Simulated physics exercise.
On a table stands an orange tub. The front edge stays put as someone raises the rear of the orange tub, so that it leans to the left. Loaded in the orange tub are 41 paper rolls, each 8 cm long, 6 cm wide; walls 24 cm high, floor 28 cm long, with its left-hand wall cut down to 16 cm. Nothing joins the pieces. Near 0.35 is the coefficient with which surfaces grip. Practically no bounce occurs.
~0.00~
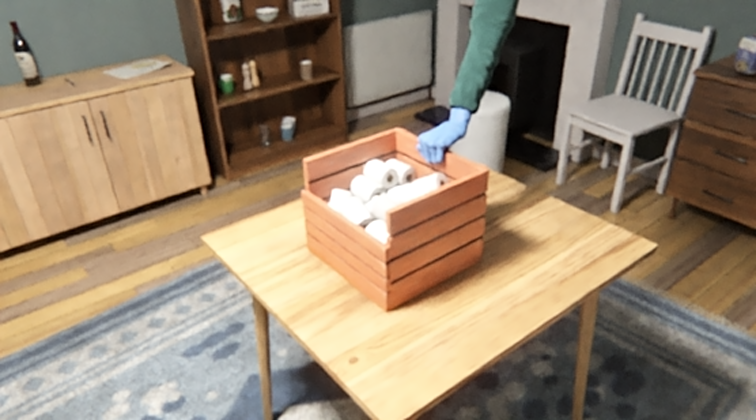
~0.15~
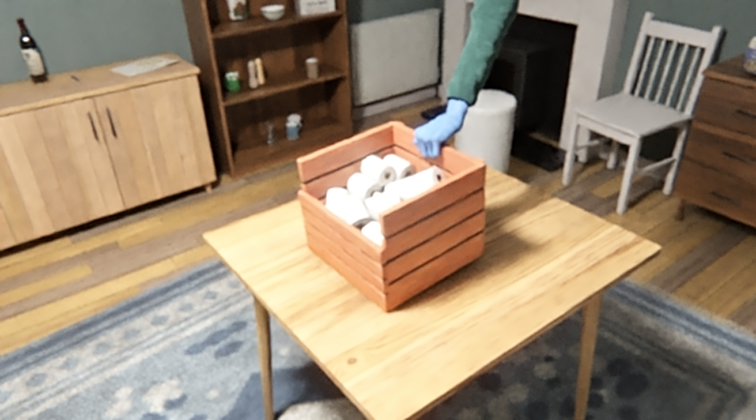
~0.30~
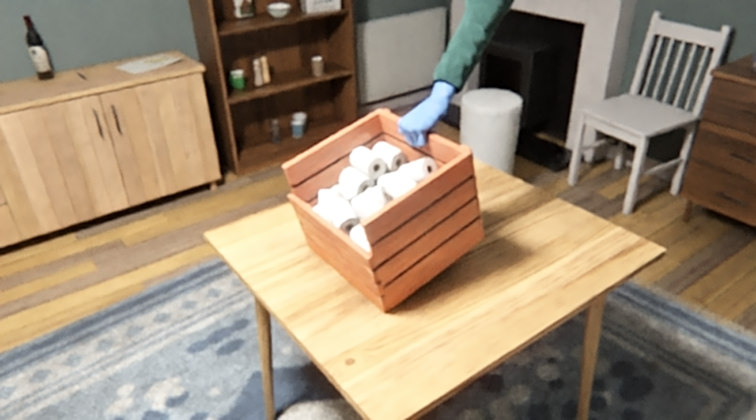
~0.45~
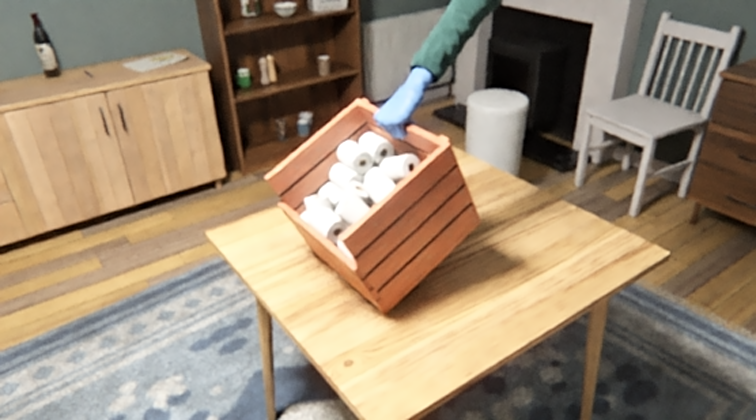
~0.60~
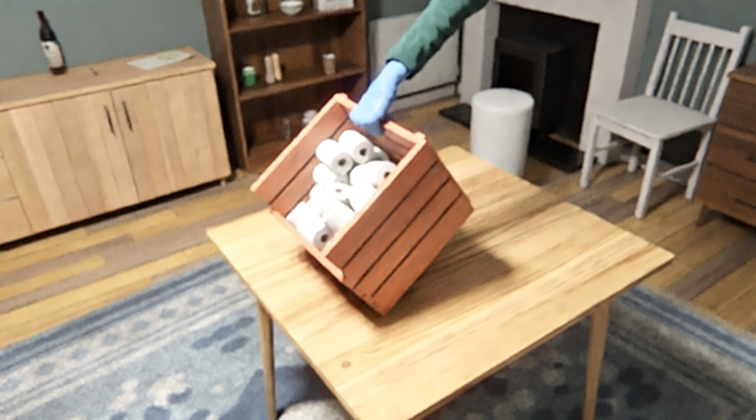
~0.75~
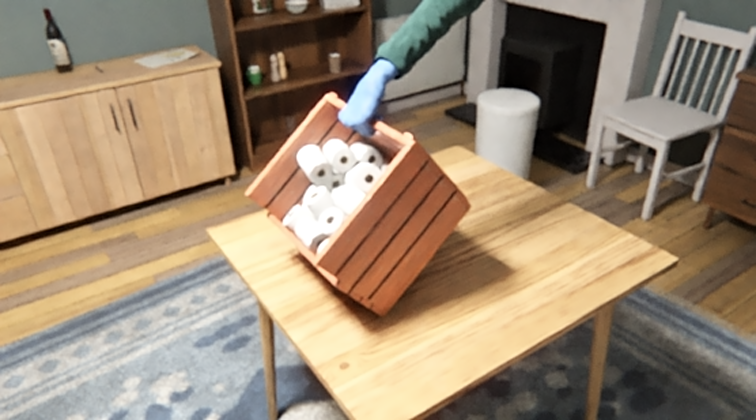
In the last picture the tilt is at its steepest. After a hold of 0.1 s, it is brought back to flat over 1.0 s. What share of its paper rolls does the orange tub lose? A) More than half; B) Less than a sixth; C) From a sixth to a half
Less than a sixth (B).
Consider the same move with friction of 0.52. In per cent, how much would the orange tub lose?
Orange tub 0 per cent.
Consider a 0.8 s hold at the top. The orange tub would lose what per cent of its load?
In that case the orange tub sheds 0 percent of its load.
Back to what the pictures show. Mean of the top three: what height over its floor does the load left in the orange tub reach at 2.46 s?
Around 18 centimetres high.
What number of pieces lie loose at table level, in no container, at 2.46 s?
Roughly 1 of them.
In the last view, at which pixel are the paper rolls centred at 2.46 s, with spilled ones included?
In the last picture they centre on about (388, 227).
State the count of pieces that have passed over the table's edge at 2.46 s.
I'd put the number around 2.
After 1.02 s, tilt 36°; the orange tub has all 41.
After 1.36 s, tilt 19°; the orange tub is down by 3 of 41.
After 1.84 s, tilt 0°; the orange tub is down by 3 of 41.
Final count (at 2.46 s), the orange tub is down by 3 of 41. Asked share, 3 of 41, 7 per cent.
